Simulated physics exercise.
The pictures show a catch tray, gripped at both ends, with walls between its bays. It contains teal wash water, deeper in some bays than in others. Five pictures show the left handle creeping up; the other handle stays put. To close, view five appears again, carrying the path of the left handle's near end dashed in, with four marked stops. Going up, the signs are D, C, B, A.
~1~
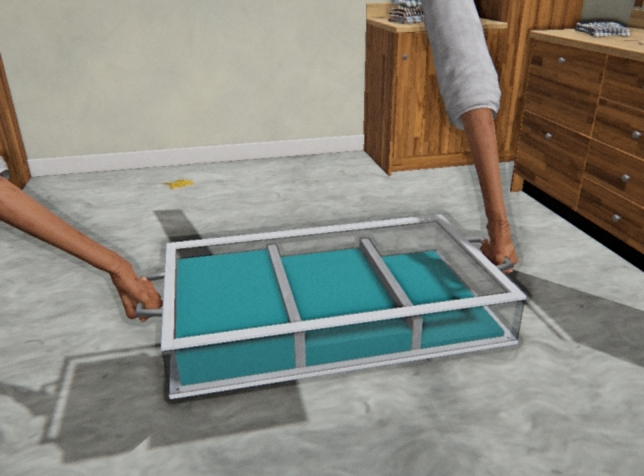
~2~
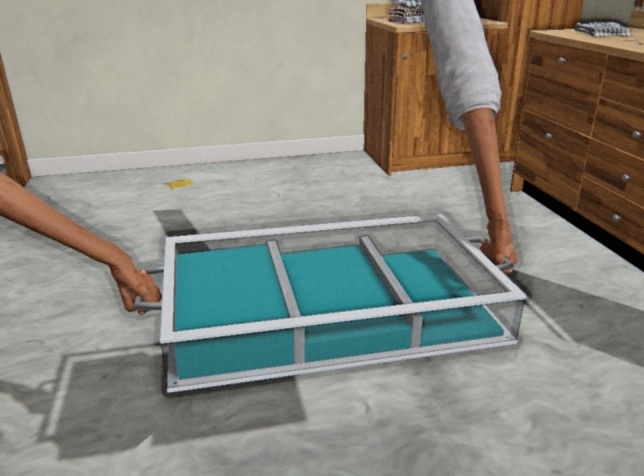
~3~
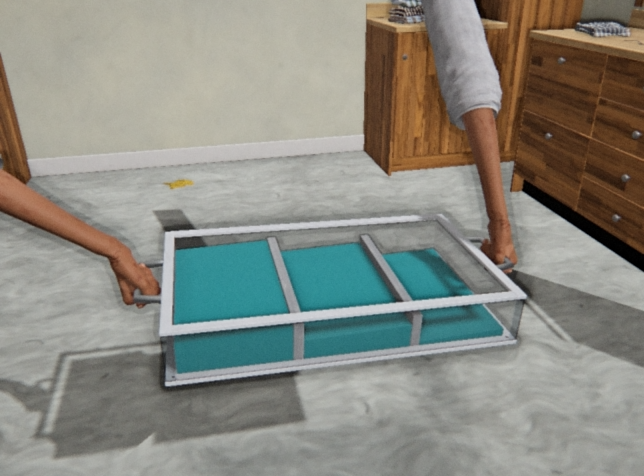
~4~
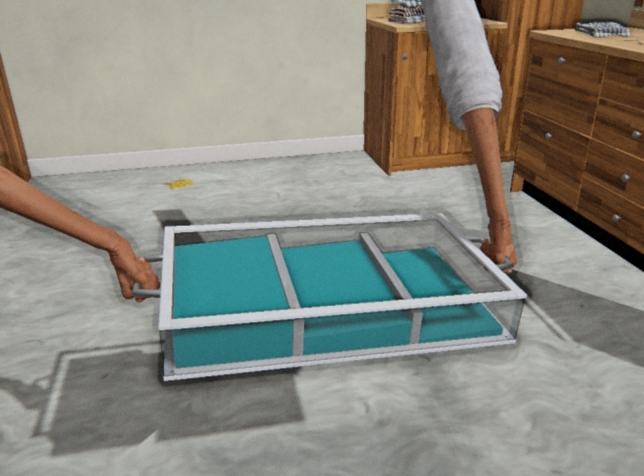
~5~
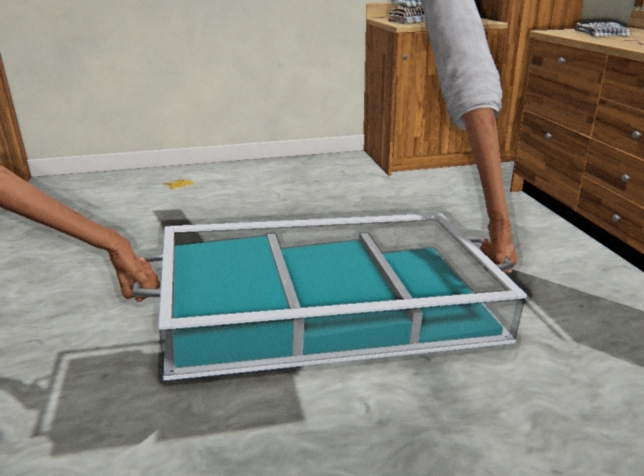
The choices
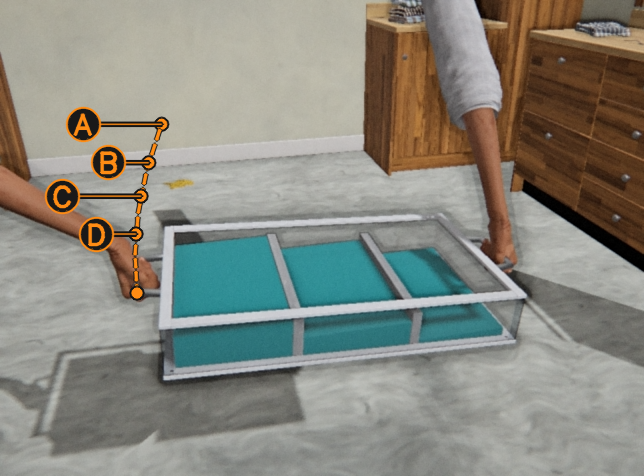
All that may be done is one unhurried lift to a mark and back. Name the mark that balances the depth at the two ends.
C.
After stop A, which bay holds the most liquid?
The right bay.
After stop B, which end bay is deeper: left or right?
The right one.
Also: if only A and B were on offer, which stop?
That would be B.
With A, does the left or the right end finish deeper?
The right end bay.
In orange, A at (161, 124); B at (148, 162); C at (140, 196); D at (136, 234).
If A is chosen, the right end bay stands much deeper than the other; about 19 % goes over the rim.
If B is chosen, the right end bay stands much deeper than the other; almost none goes over the rim.
If C is chosen, the two end bays stand about equally deep; nothing spills.
If D is chosen, the left end bay stands much deeper than the other; nothing spills.
